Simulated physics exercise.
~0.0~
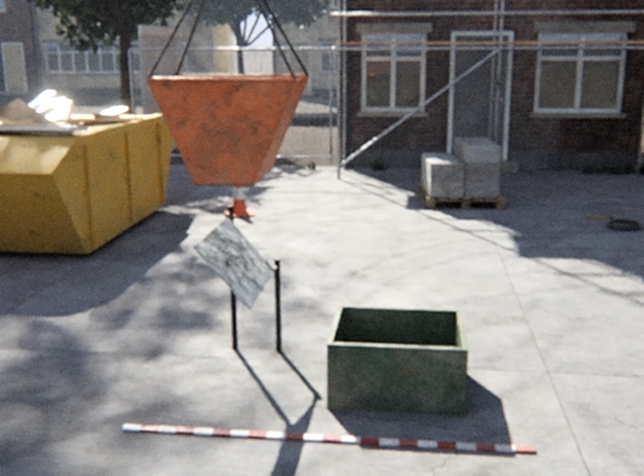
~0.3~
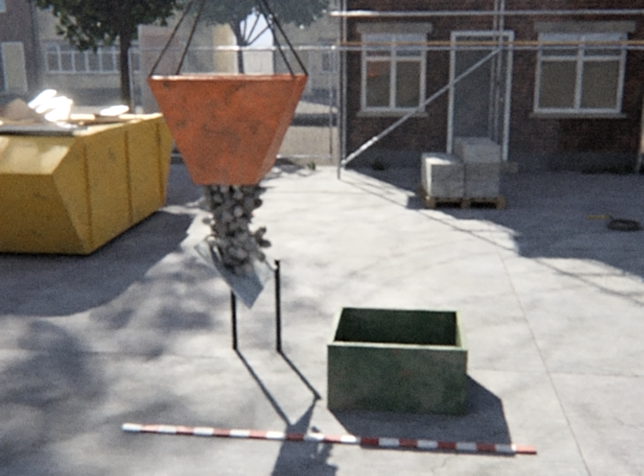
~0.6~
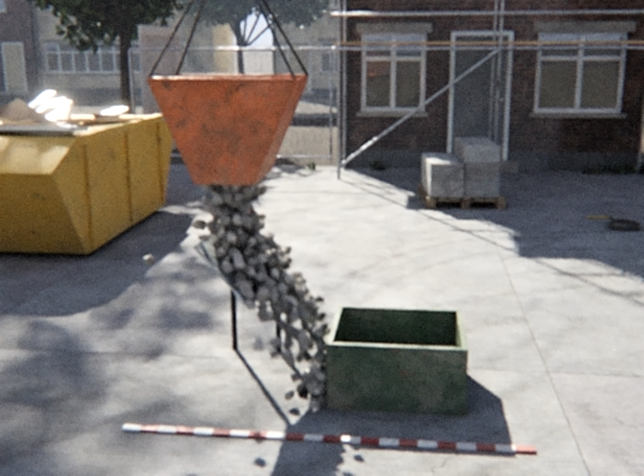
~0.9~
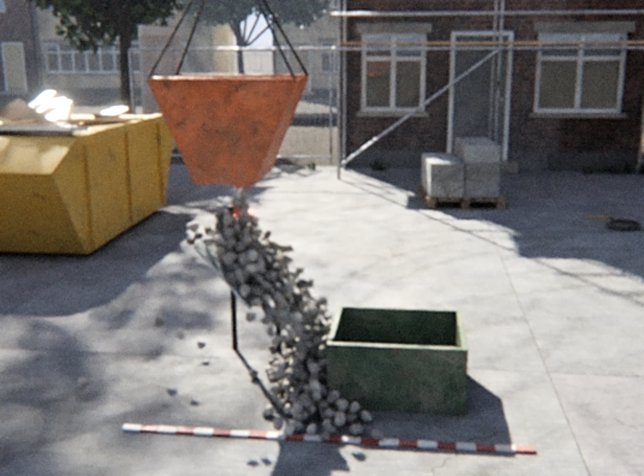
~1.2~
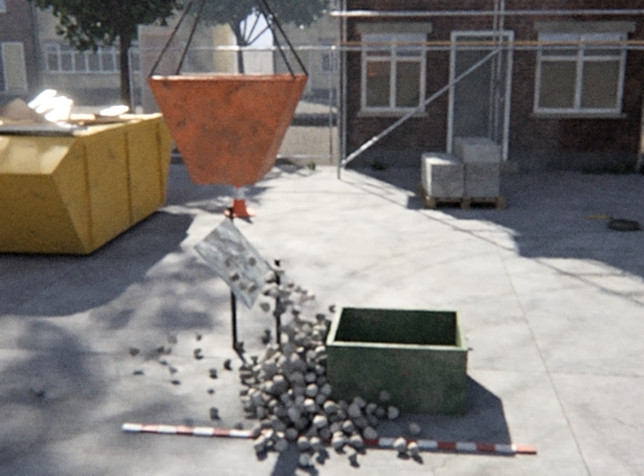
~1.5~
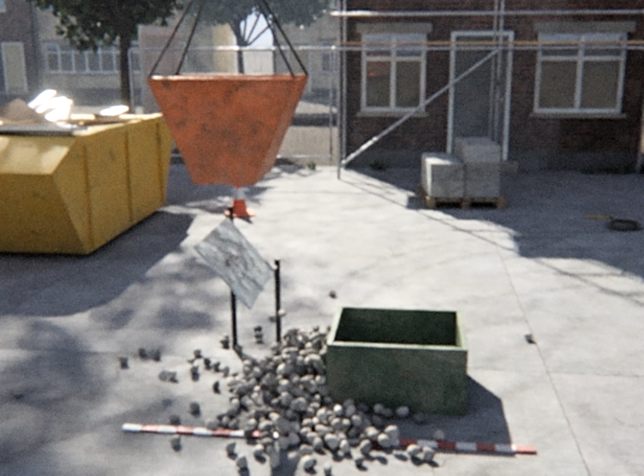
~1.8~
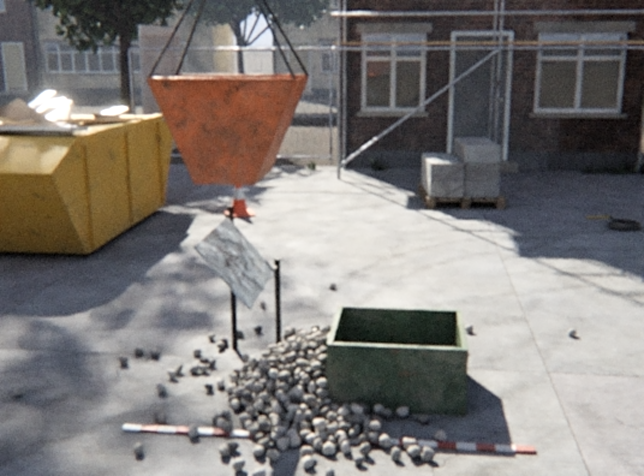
An orange hopper hanging above a paved yard released a stream of grey cobbles onto a tilted plate, which sent them down to the right, but they fell short of the green bin and ended heaped and scattered on the ground, mostly to its left.
